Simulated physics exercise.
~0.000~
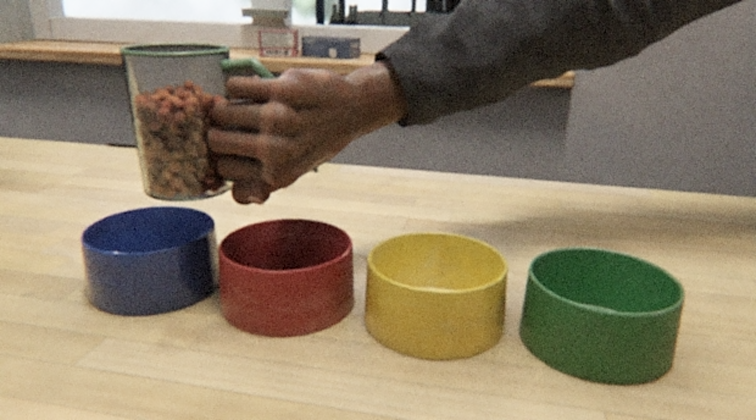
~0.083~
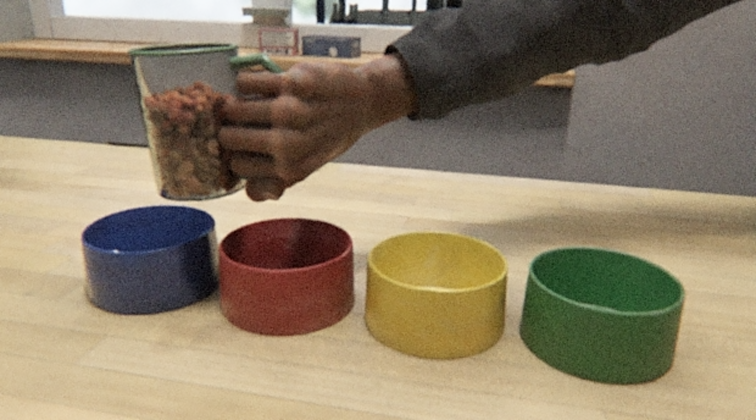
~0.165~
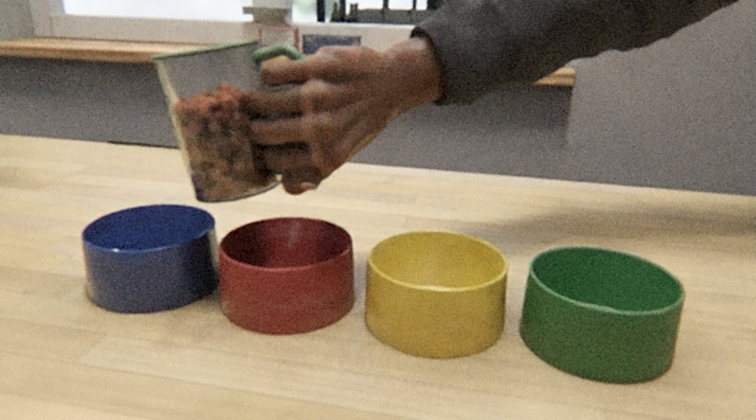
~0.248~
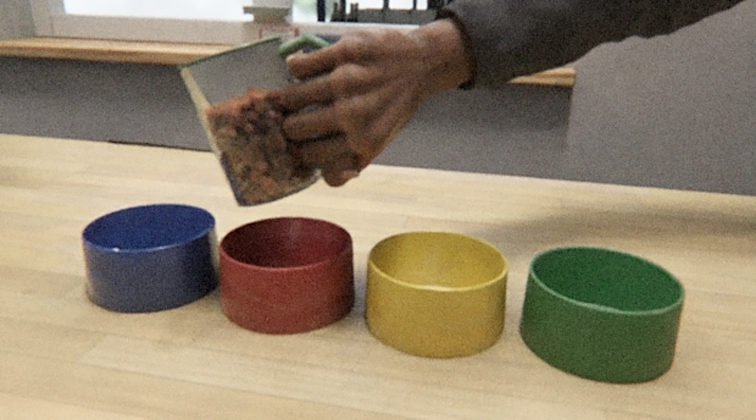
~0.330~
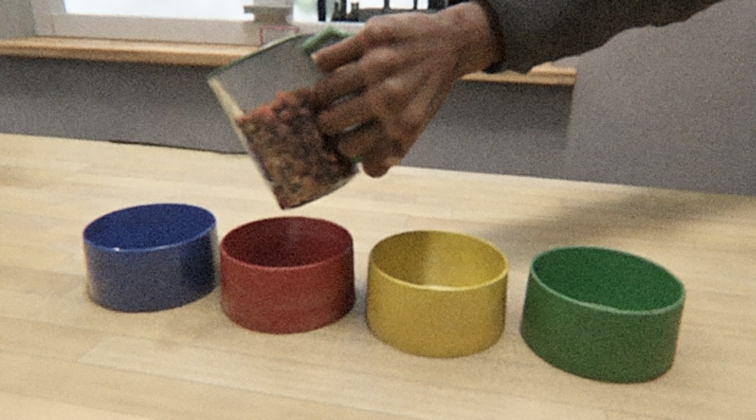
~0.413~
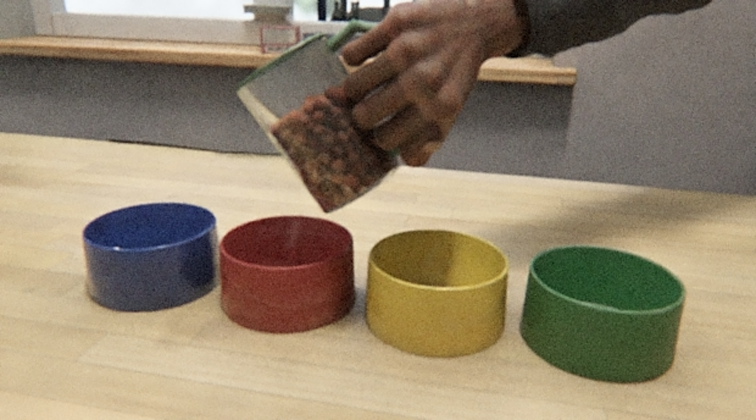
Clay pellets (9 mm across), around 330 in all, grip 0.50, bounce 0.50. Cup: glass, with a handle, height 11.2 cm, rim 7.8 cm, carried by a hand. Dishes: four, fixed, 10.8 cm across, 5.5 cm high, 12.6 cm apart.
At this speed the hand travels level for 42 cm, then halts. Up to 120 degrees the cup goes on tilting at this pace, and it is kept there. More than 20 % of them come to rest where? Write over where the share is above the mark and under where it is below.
Red: Under; blue: Under; green: Over; yellow: Under; counter: Under.
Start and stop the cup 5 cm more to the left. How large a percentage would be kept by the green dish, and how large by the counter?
Green 80, counter 10.
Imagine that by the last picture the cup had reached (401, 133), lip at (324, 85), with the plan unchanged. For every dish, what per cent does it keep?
Kept per dish: Red = 0, blue = 0, green = 100, yellow = 0.
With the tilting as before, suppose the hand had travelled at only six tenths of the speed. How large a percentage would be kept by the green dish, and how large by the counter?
Shares: Green 0, counter 10.
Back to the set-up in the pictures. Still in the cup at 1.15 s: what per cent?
My estimate is about 95 per cent.
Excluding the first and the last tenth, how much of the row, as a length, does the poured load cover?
That stretch measures near 6 centimetres.
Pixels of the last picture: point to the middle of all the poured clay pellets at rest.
Centre at rest: Approx. (599, 312) px.
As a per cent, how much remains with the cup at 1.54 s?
My guess is near 40 per cent.
After 0.85 s, tilt 77 degrees; cup holds 100 %.
Then, at 1.15 s, tilt 106 degrees; cup holds 95 %.
Then, at 1.54 s, tilt 120 degrees; cup holds 40 %, green 60 %.
By 2.4 s all is still; red 0 %, blue 0 %, green 100 %, yellow 0 %, counter 0 %.
